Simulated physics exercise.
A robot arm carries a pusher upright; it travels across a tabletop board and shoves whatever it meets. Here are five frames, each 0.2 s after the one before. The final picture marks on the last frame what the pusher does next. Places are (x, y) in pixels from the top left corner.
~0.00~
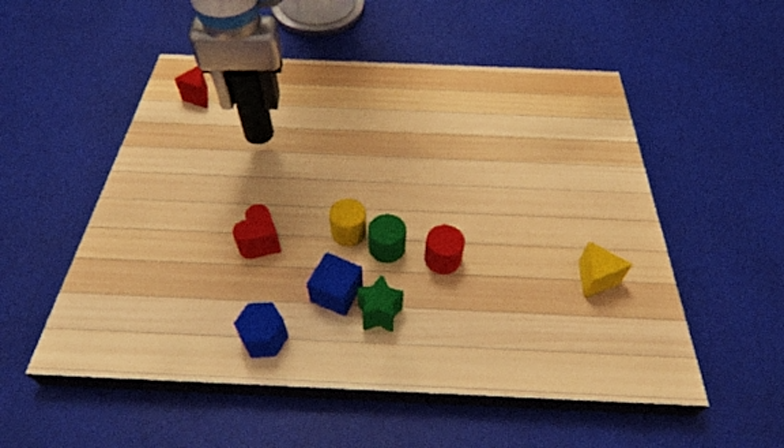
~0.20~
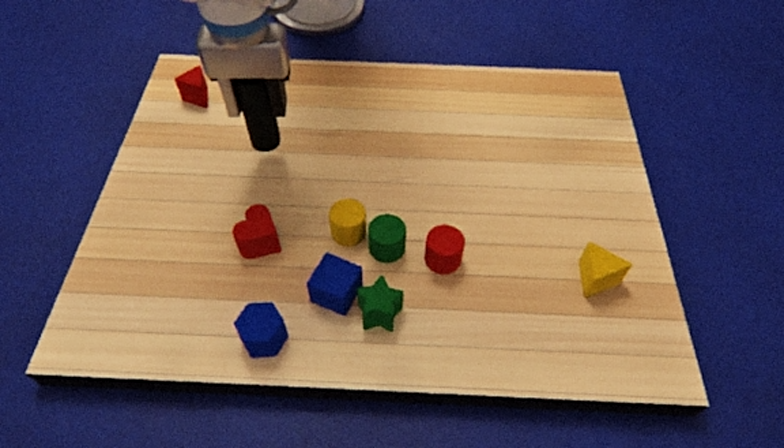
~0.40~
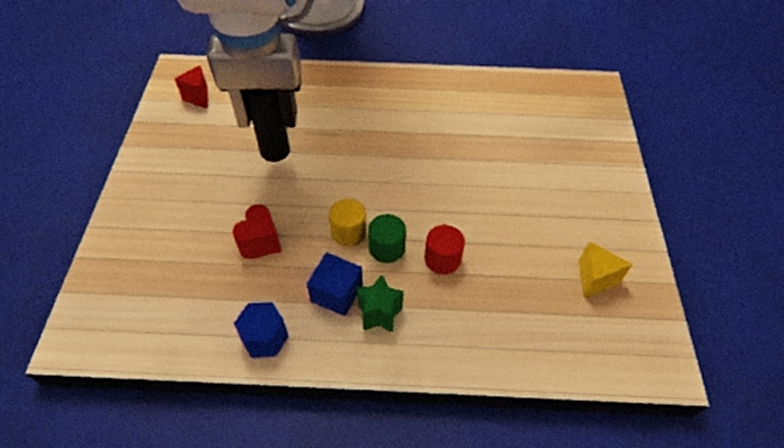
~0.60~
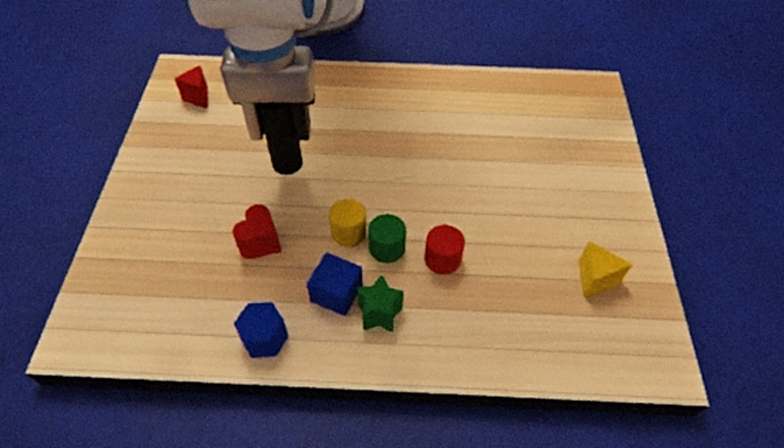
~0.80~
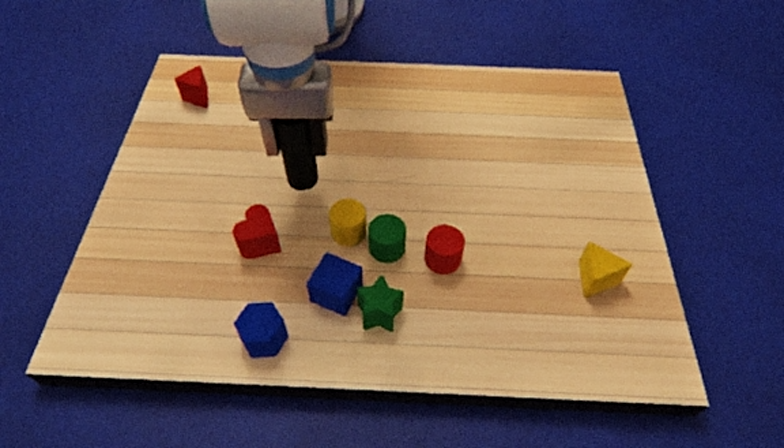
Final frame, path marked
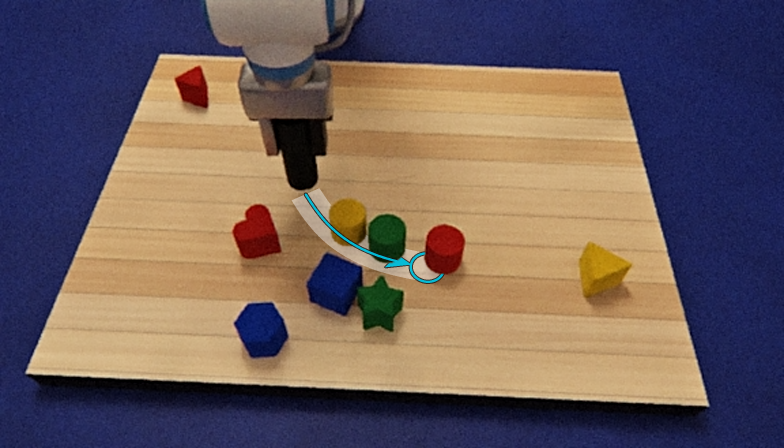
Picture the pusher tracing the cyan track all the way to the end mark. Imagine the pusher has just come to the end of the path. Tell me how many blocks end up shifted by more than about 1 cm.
It should be three or more, as far as I can tell.
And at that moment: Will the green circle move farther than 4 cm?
Yes, it checks out.
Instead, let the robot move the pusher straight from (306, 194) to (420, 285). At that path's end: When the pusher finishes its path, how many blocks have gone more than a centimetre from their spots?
In total, three or more blocks get moved by over 1 cm.
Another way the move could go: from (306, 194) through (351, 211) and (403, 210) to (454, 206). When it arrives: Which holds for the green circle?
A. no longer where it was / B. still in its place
Choice A: No longer where it was.
Path on the board, from (306, 194) over (332, 228) and (375, 254) to (427, 267).
On the path given first. One third of the way, pusher (331, 214); yellow circle (361, 221); green circle (397, 232).
Two thirds of the way, pusher (375, 240); yellow circle (407, 249); green circle (446, 253); red circle (483, 243).
At the end, pusher (429, 253); blue square block in place; yellow circle (447, 277); green circle (487, 281); red circle (494, 244).
